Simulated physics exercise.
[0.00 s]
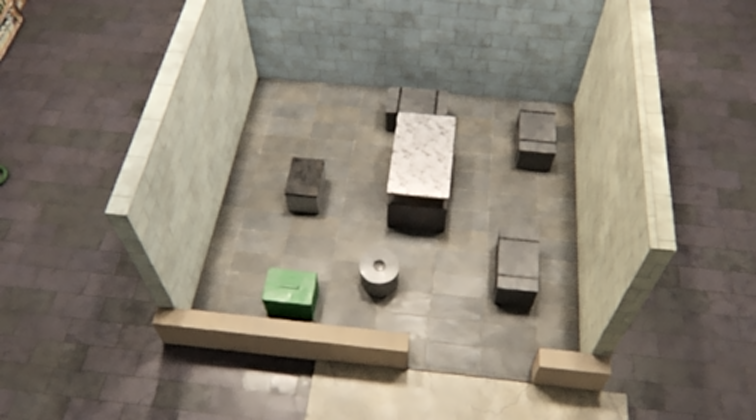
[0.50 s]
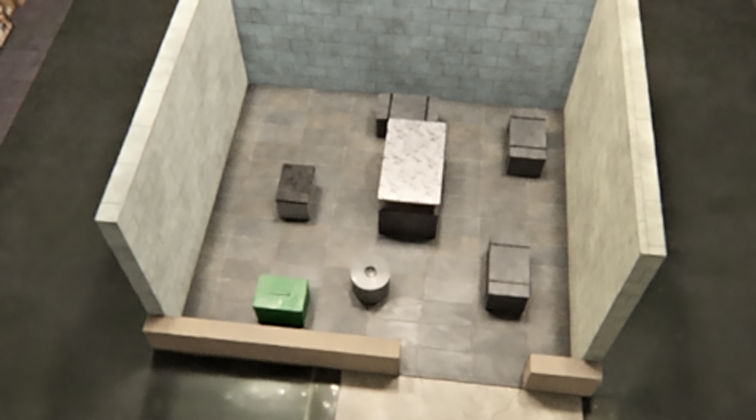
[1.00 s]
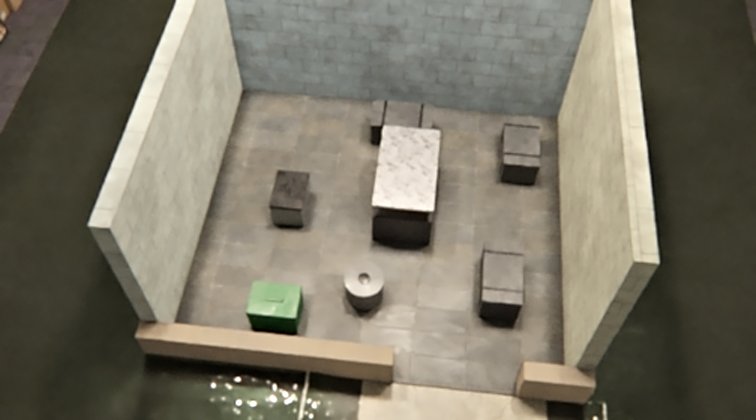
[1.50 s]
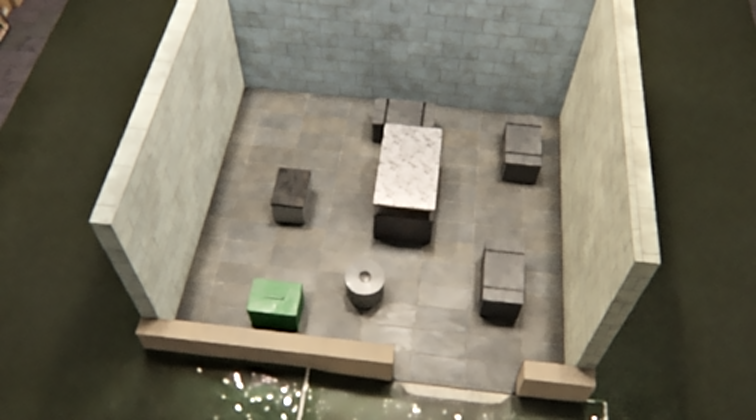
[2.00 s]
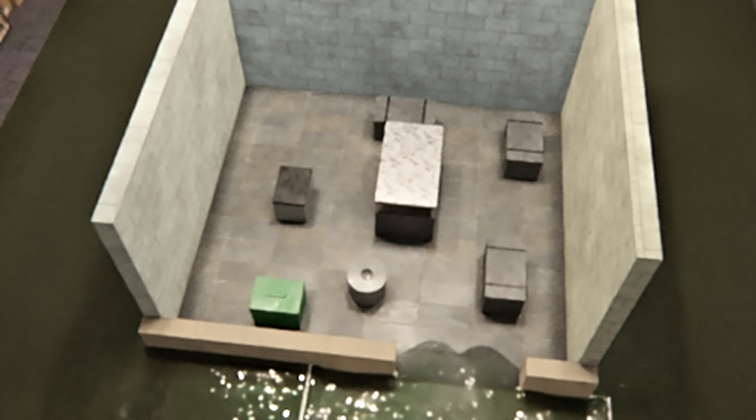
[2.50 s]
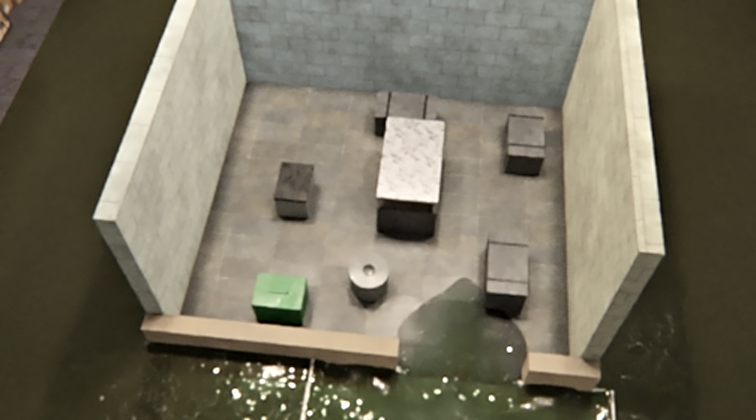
Ground-floor office seen from above, dark water spreading around its walls, then entering through the front gap while the furnishings stay still.
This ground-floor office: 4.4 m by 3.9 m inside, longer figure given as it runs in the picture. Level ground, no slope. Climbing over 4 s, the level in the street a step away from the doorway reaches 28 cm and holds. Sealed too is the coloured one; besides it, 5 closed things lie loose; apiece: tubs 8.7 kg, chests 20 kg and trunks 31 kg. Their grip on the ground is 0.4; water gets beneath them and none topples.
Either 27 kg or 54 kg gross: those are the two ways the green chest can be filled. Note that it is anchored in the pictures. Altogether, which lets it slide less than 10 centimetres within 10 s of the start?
Lighter.
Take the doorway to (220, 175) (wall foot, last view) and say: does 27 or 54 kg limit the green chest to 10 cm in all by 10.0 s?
Then the lighter mass works.
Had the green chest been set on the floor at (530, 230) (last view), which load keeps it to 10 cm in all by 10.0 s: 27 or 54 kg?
Looking at the loads, neither keeps it.
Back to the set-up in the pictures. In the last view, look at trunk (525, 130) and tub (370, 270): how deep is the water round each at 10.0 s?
12 and 5 cm.
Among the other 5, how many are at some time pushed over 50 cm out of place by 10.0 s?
The total is 4.
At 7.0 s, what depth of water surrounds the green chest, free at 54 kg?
Something like 2 centimetres.
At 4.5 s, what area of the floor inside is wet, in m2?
Close to 7.0 m2, I'd say.
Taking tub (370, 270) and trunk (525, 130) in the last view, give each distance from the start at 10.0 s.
50 cm and 250 cm respectively.
After 3.5 s the green chest would be 0 cm from its start with 27 kg and 0 cm from its start with 54 kg; 0 cm of water round it then.
After 4.5 s the green chest would be 0 cm from its start with 27 kg and 0 cm from its start with 54 kg; 0 cm of water round it then.
After 7.0 s the green chest would be 0 cm from its start with 27 kg and 0 cm from its start with 54 kg; 2 cm of water round it then.
After 10.0 s the green chest would be 0 cm from its start with 27 kg and 0 cm from its start with 54 kg; 6 cm of water round it then.
